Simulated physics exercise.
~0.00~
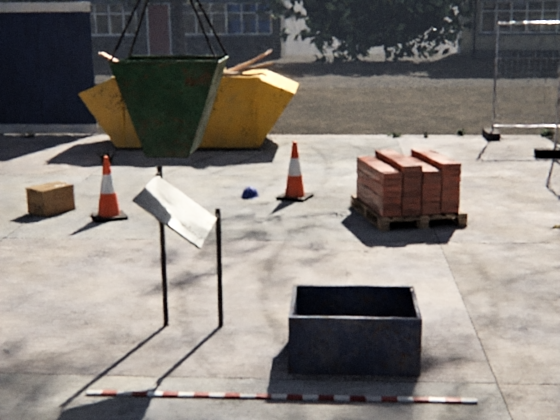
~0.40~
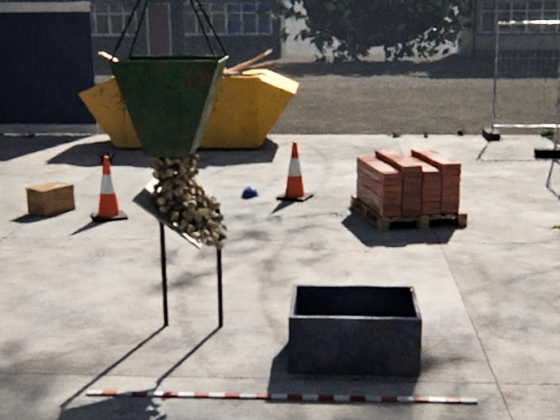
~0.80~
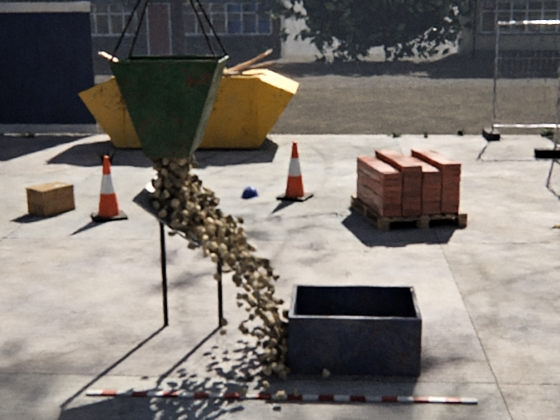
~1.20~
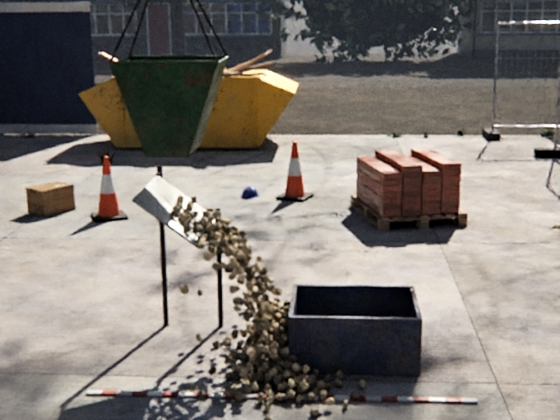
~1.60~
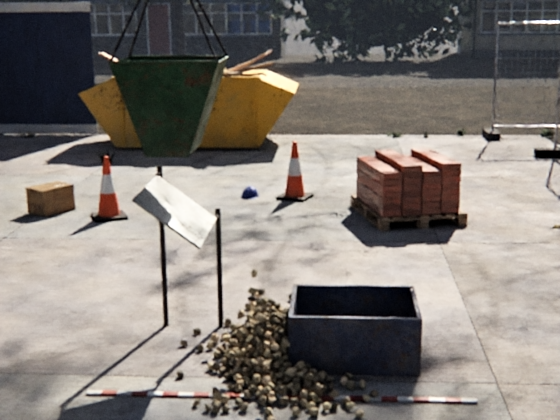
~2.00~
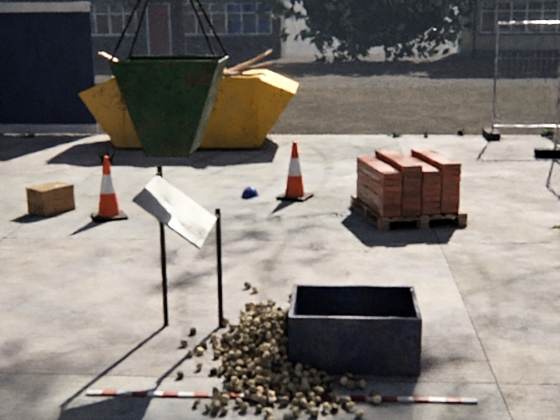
On a sunlit concrete yard, a suspended green skip releases stones from its bottom onto a tilted steel plate, and they slide off to the right, falling short of a dark open bin. The skip empties, and the stones settle in a heap against the bin's left side and front.
